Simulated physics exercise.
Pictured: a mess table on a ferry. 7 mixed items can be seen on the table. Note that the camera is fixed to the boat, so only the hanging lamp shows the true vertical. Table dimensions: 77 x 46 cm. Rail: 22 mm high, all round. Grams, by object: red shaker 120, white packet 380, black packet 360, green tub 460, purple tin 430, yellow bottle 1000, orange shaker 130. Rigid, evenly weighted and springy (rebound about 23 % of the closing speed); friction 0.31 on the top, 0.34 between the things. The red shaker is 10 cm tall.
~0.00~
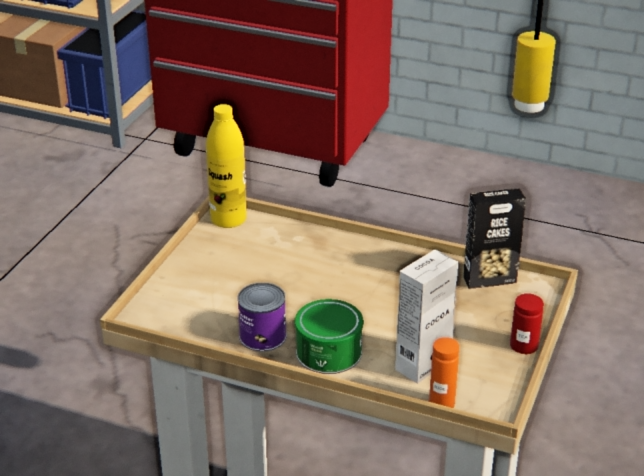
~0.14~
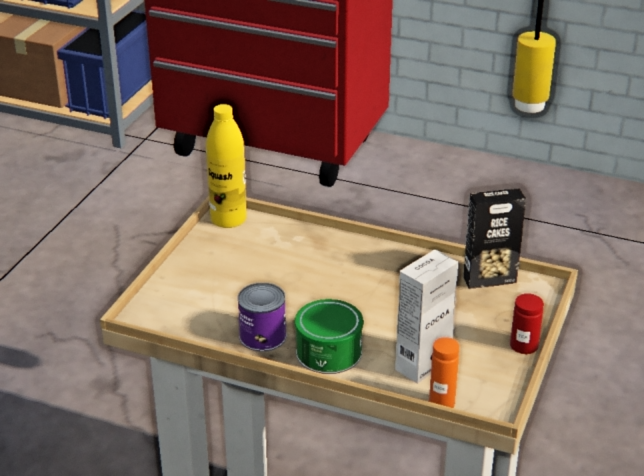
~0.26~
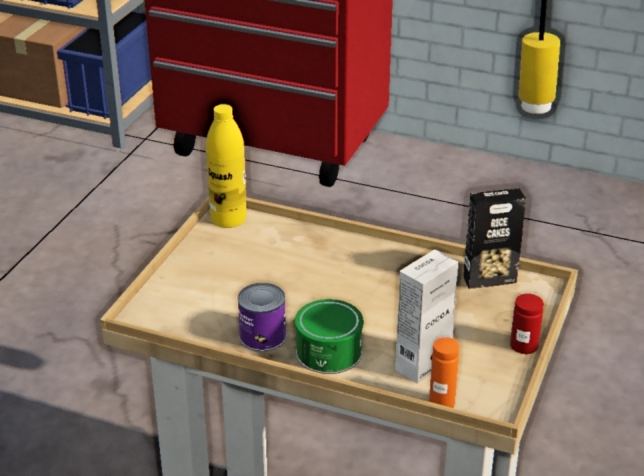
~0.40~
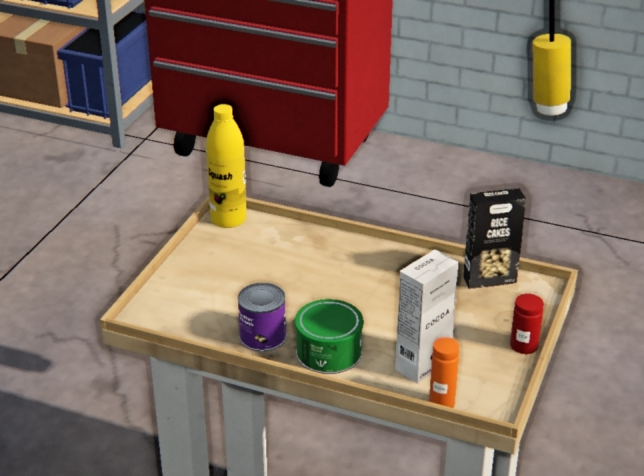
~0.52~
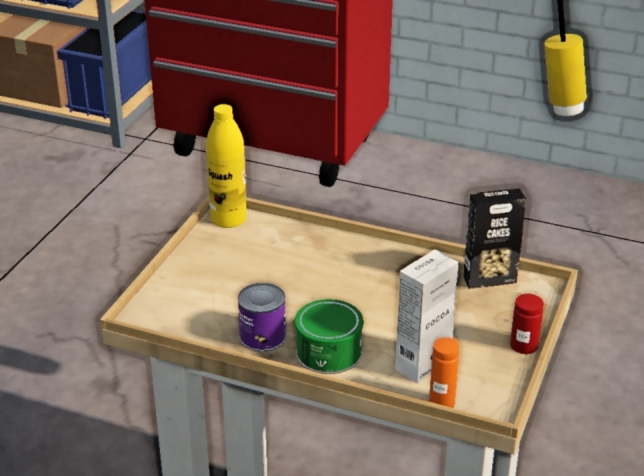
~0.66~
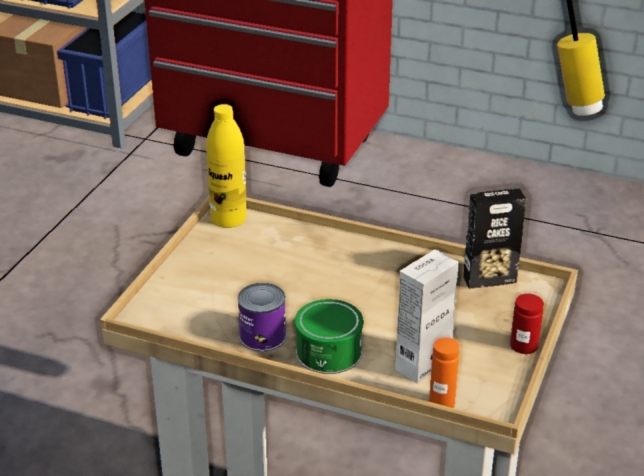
In this clip, seven containers, including a yellow bottle, a green tub and two packets, stay in place on a rimmed wooden table, while a hanging yellow lamp behind them leans gradually rightward as the room tilts right side down.
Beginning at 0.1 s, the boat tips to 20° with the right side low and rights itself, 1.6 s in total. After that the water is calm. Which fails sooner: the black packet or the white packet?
Latter.
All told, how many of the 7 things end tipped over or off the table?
My answer is 2.
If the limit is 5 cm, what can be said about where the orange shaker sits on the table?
In the end the orange shaker has moved.
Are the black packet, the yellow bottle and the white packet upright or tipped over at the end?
In the last frame the black packet remains up, the yellow bottle remains up and the white packet does not stay up.
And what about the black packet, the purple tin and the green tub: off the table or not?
Outcome: The black packet remains on its support; the purple tin remains on its support; the green tub remains on its support.
By 1.16 s, floor tilted 15°, right side down; white packet rocked 61° off its seat near (476, 359); black packet 4 cm from its spot near (513, 243); orange shaker rocked 59° off its seat.
By 1.36 s, floor tilted 8°, right side down; white packet on its side near (532, 354); black packet 5 cm from its spot near (518, 244); orange shaker rocked 71° off its seat.
By 1.76 s, boat level; white packet now off the table; black packet 5 cm from its spot near (518, 244); orange shaker rocked 74° off its seat.
By 2.06 s, boat level; black packet 5 cm from its spot near (518, 244); orange shaker on its side; yellow bottle 4 cm from its spot.
When it is over (4.2 s), off the table, white packet; lying over on the table, orange shaker; the other 5 within 5 cm of the start. End places, in pixels of the last picture, black packet near (518, 244). Black packet was never lost; white packet went at 1.08 s.
